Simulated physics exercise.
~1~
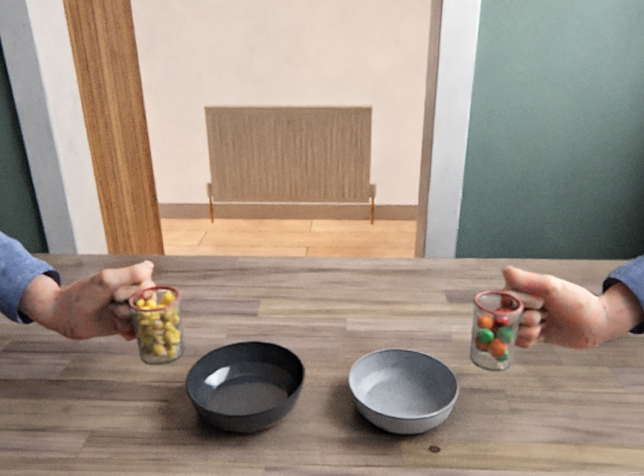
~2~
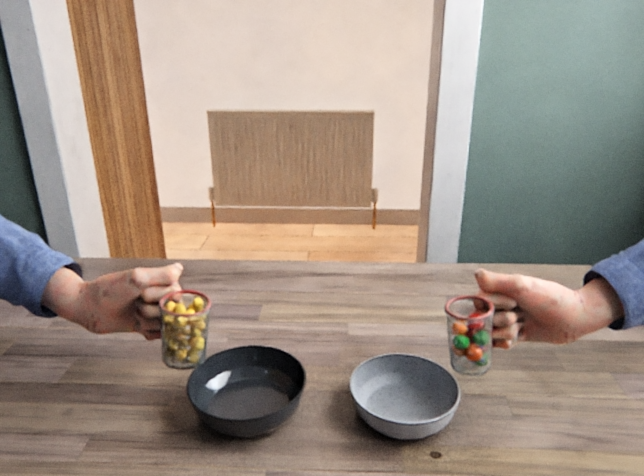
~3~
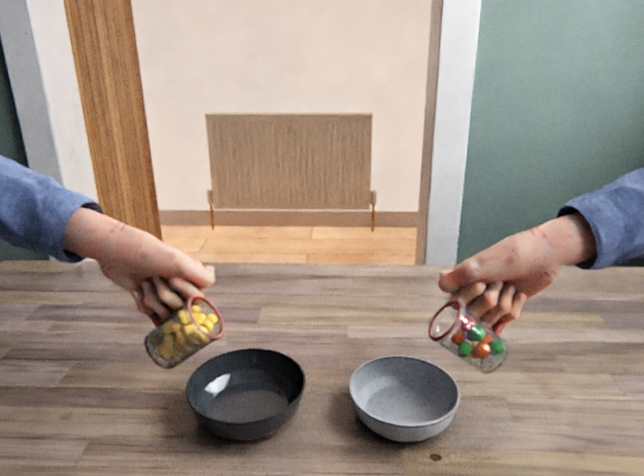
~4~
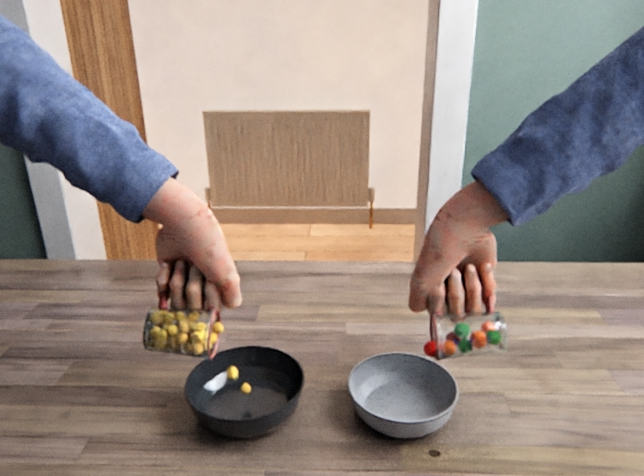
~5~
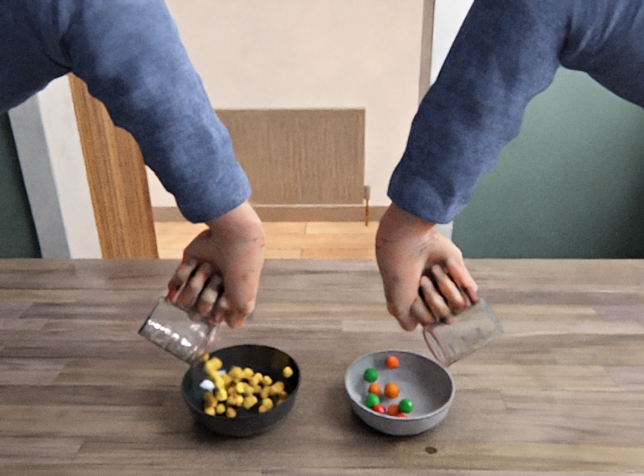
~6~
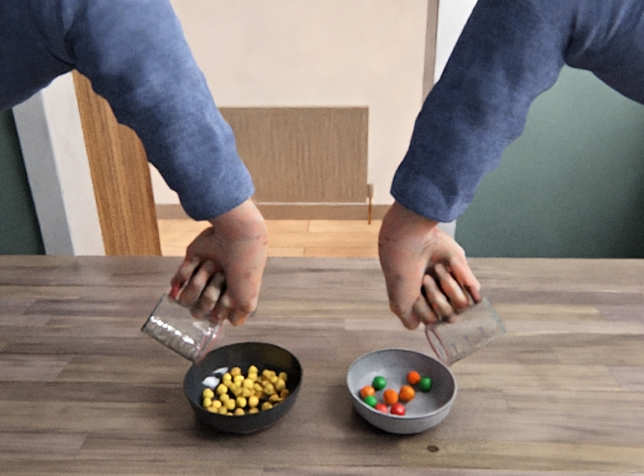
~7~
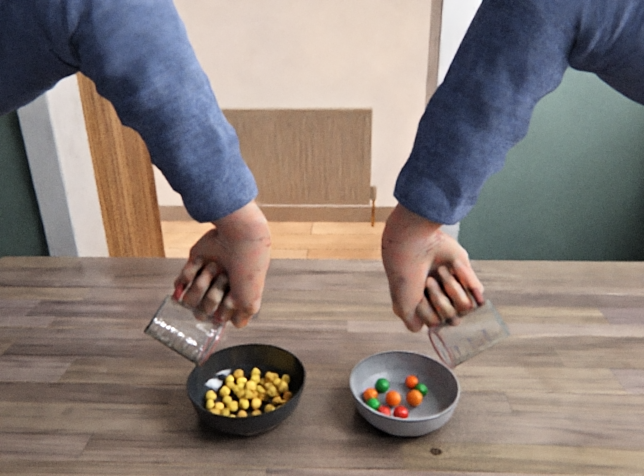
To begin with, two hands in blue sleeves hold clear cups above a wooden table, the left filled with yellow pieces and the right with fewer red, orange and green ones. The hands move inward, bringing the cups closer to a black dish on the left and a gray dish on the right. Both cups then lean over, and as they reach their sides, a few yellow pieces drop into the black dish. The hands tip them further, and the remaining pieces tumble out. Finally, both emptied cups stay tilted downward while all the pieces rest inside the two dishes.
